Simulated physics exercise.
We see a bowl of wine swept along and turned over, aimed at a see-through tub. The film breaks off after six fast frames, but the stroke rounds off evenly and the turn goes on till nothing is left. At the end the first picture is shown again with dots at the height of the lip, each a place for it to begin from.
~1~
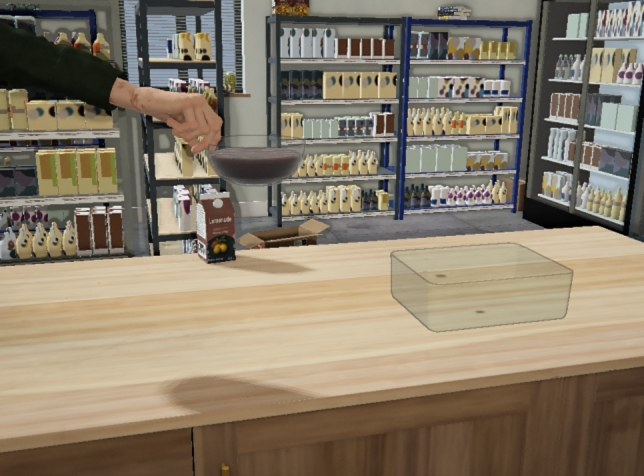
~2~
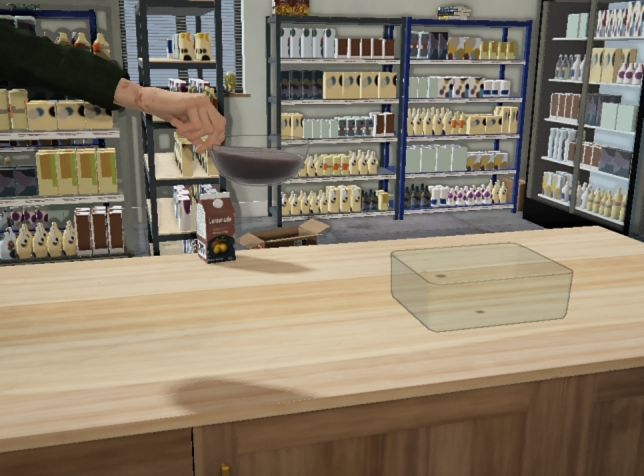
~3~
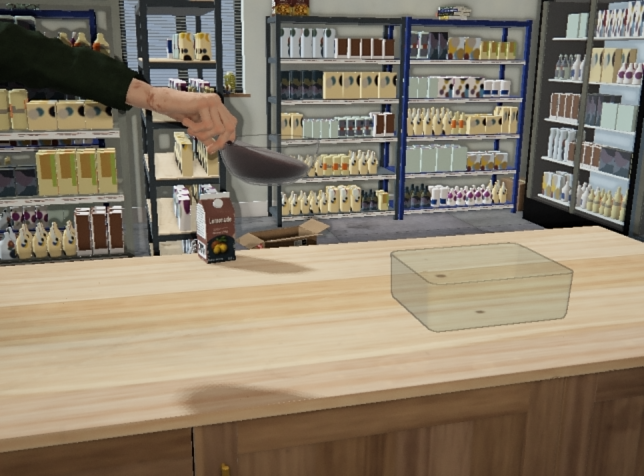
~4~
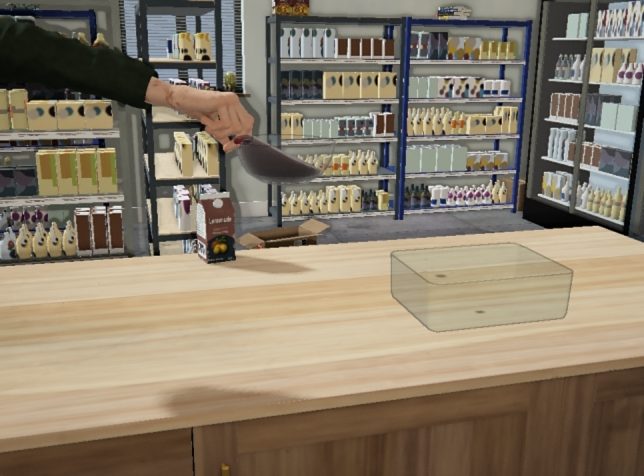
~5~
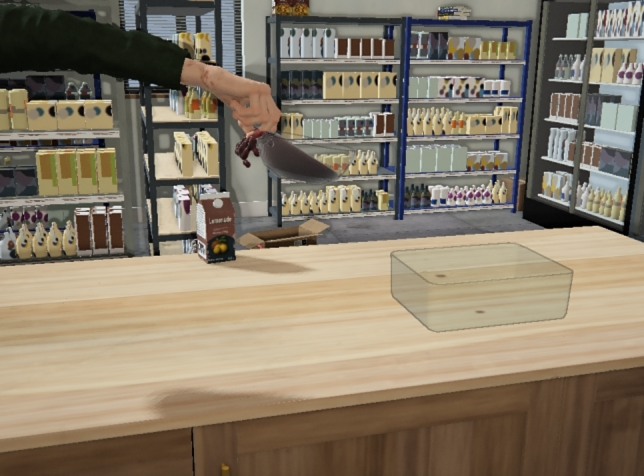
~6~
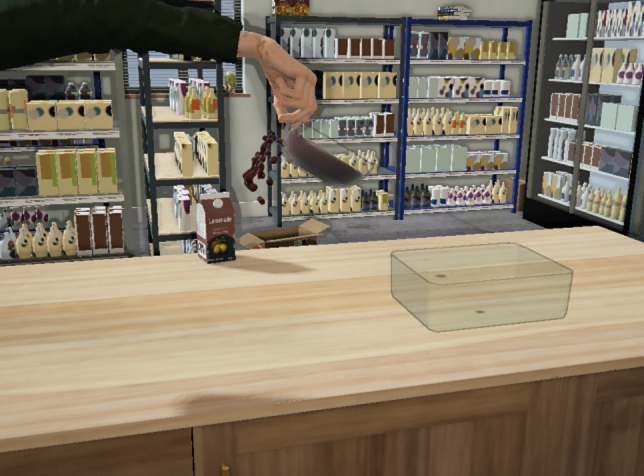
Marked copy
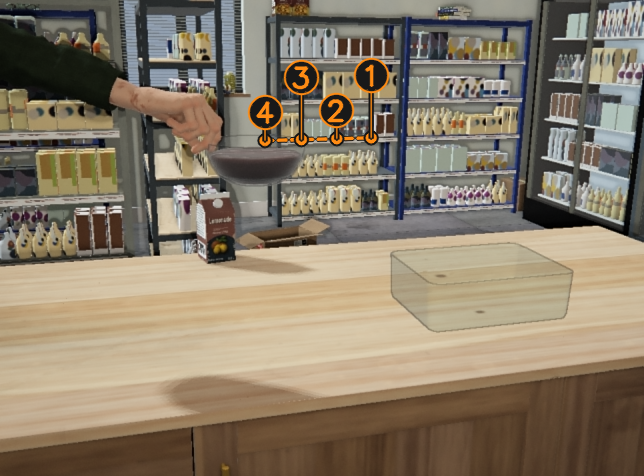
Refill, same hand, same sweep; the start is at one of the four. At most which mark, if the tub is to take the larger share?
4.
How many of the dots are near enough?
All of the four.
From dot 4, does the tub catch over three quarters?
No, less.
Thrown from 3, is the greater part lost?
No, that is safe.
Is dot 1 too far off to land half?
No, that is safe.
On the marked copy, 1 at (371, 137); 2 at (336, 138); 3 at (301, 139); 4 at (265, 140).
With 1, about 76 % lands in the tub, 15 % falls short and 9 % goes beside or beyond.
With 2, about 65 % lands in the tub, 13 % falls short and 22 % goes beside or beyond.
With 3, about 65 % lands in the tub, 14 % falls short and 21 % goes beside or beyond.
With 4, about 63 % lands in the tub, 24 % falls short and 13 % goes beside or beyond.
